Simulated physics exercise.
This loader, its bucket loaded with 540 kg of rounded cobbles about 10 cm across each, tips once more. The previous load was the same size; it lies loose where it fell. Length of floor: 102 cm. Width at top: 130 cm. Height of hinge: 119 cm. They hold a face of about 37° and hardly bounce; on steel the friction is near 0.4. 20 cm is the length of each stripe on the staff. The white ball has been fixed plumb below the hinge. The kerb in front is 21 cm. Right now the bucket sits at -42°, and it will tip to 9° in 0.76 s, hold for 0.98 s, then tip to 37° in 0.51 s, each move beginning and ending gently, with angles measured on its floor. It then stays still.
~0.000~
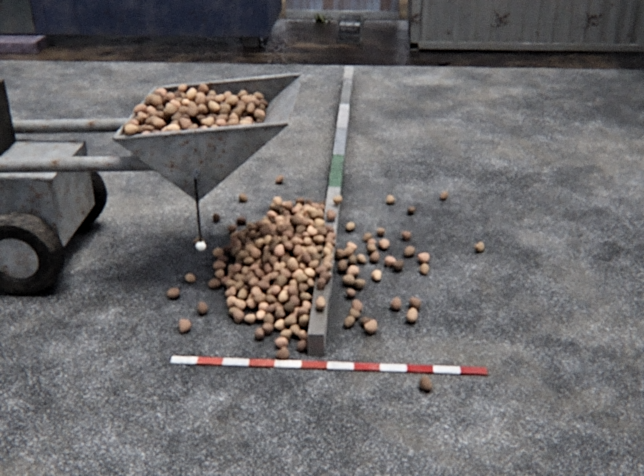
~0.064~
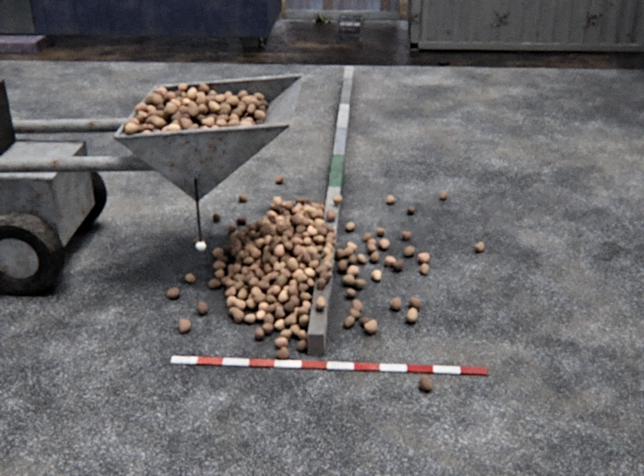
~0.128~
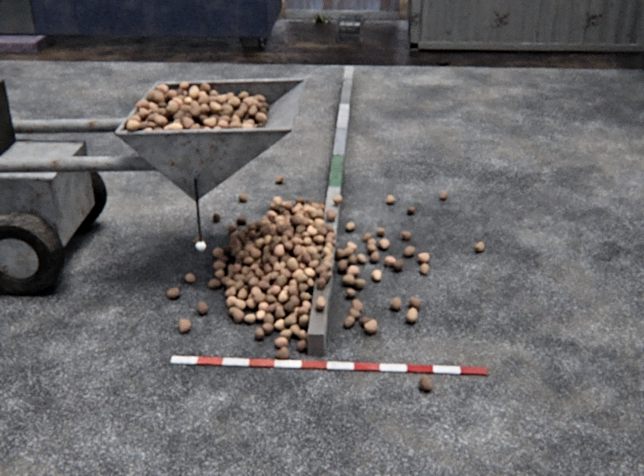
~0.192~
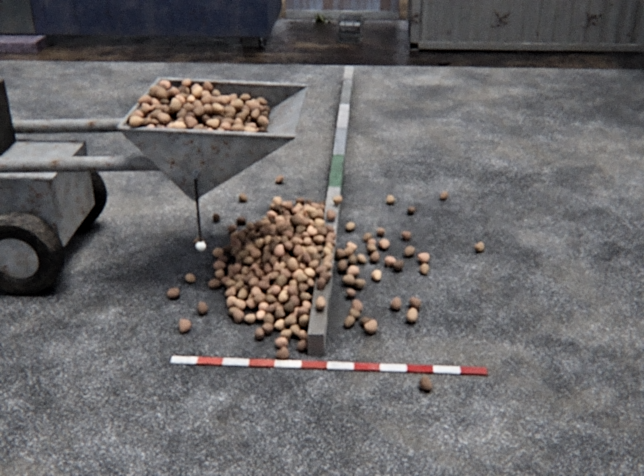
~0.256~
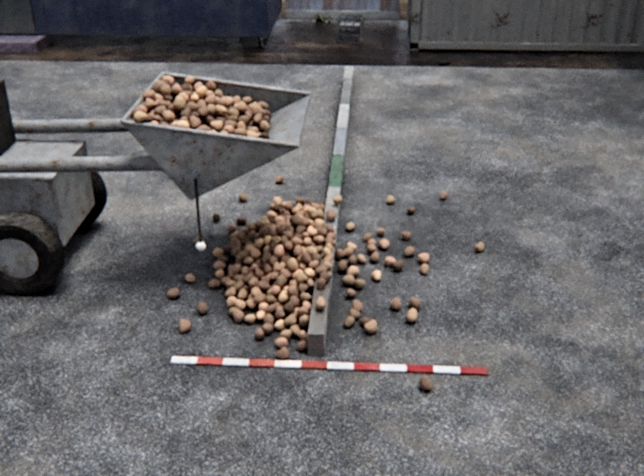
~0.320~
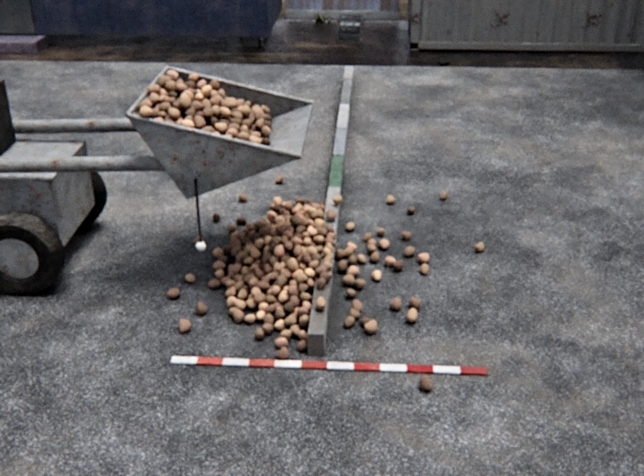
The footage shows a loader's grey metal bucket full of rounded brown stones tilting gradually forward to the right, its front lip lowering while the stones shift slightly inside; the loose heap around the kerb below stays still.
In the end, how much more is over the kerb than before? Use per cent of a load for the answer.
By the end about 51 per cent more lies there.
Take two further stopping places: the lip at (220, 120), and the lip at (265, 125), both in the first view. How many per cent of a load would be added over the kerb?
The first position would add some 0 per cent, the second some 20.
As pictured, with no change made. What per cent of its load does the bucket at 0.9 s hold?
Roughly 100 per cent of its load.
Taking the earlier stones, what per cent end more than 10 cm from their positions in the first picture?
Near 5 per cent, I reckon.
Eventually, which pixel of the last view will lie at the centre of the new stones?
The centre sits about (334, 250).
After 0.6 s the floor is at 1°; in per cent of one load, 100 in the bucket, 92 on this side of the kerb, 8 over the kerb; the foremost stones are at (430, 259).
After 0.9 s the floor is at 9°; in per cent of one load, 100 in the bucket, 92 on this side of the kerb, 8 over the kerb; the foremost stones are at (430, 259).
After 2.7 s the floor is at 37°; in per cent of one load, 20 in the bucket, 142 on this side of the kerb, 38 over the kerb; the foremost stones are at (468, 249).
After 5.5 s the floor is at 37°; in per cent of one load, 0 in the bucket, 141 on this side of the kerb, 59 over the kerb; the foremost stones are at (469, 249). Net gain over the kerb, 51.
